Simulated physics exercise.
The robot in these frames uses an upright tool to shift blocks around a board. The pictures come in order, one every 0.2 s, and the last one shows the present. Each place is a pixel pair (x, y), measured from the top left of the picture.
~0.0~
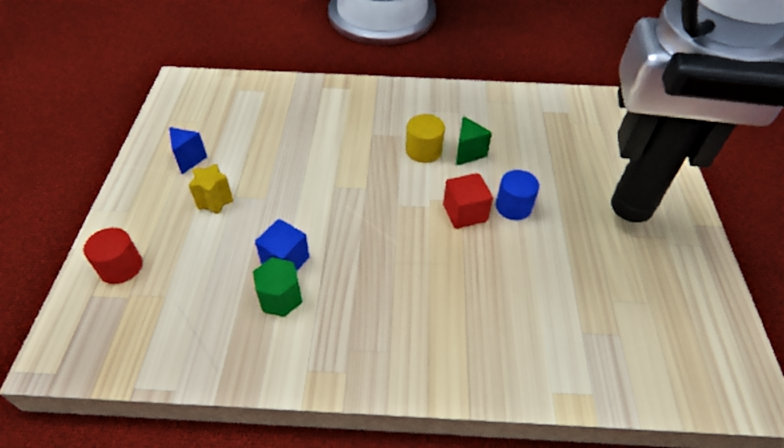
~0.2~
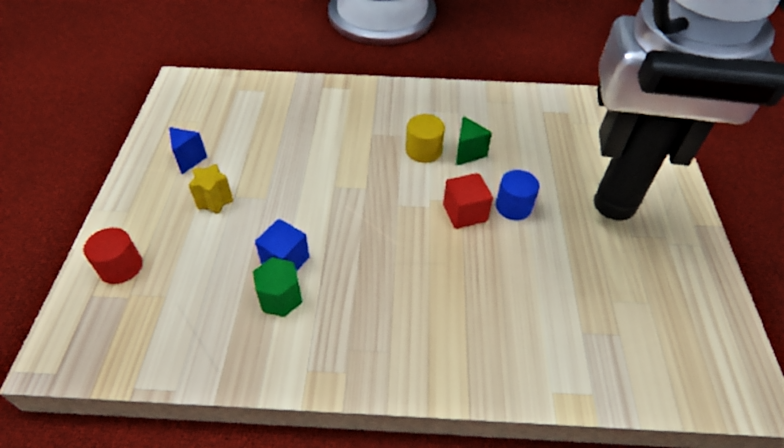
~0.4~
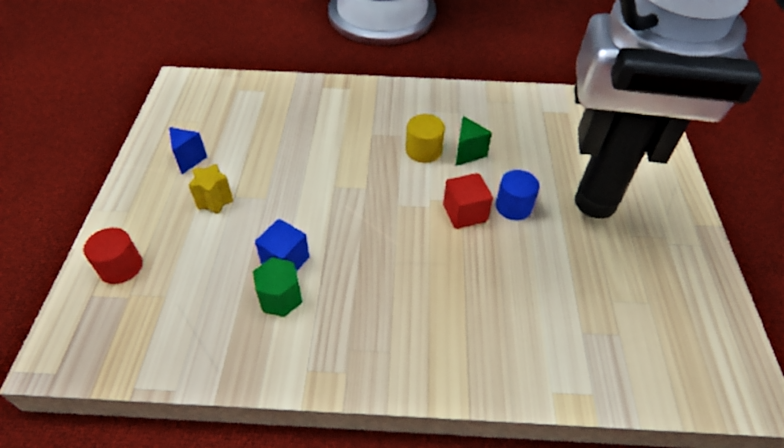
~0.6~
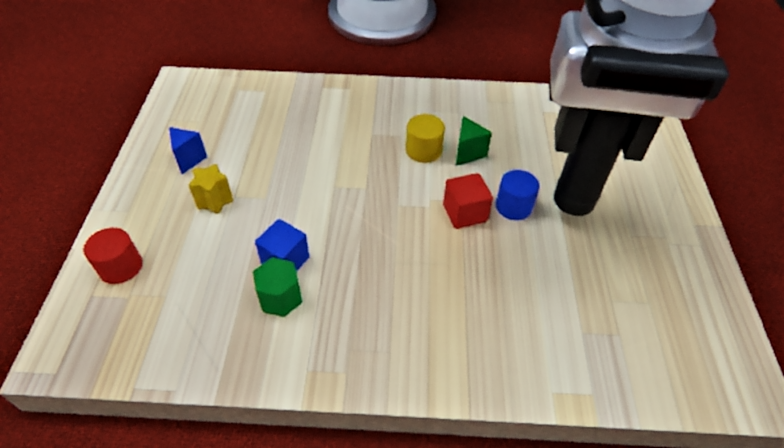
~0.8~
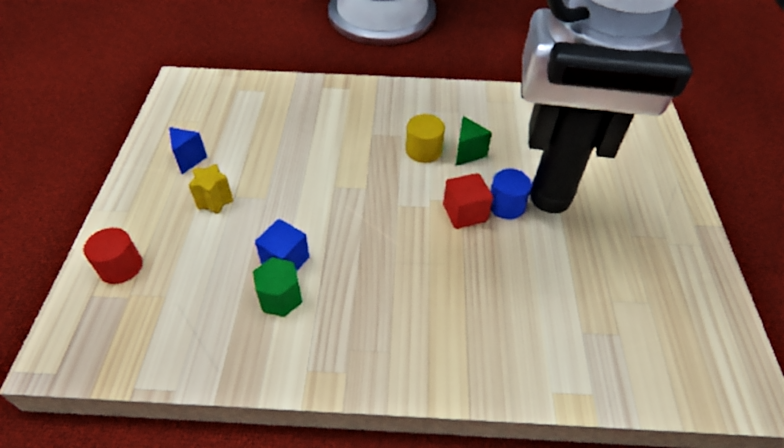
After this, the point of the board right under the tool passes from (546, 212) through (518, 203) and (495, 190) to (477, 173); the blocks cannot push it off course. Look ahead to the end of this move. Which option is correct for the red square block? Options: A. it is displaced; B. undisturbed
That would be A.
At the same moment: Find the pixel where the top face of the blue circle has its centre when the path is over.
Around (448, 161).
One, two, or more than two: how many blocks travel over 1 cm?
In total, two blocks get moved by over 1 cm.
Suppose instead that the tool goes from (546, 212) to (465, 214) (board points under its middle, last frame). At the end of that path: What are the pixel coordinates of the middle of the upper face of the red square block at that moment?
At (423, 189).
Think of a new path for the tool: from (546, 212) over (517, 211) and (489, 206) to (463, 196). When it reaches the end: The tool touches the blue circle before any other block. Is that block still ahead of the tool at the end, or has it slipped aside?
The blue circle won't leave the front of the tool.
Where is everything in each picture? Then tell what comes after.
In the first frame, tip of the tool at (631, 208), middles of tops, red square block at (469, 188), green triangular block at (472, 129), blue circle at (521, 183).
In the second frame, tool at (614, 206), nothing pushed.
In the third frame, tool at (595, 204), nothing pushed.
In the fourth frame, tool at (574, 201), nothing pushed.
In the fifth frame, tool at (550, 199), red square block at (469, 188), green triangular block at (472, 129), blue circle at (513, 181).
What follows on the original path. Halfway along, tool at (508, 182); red square block at (445, 189), turned 35° anticlockwise; blue circle at (471, 170).
At the end, tool at (480, 159); red square block at (442, 189), turned 45° anticlockwise; green triangular block unmoved; blue circle at (448, 161).
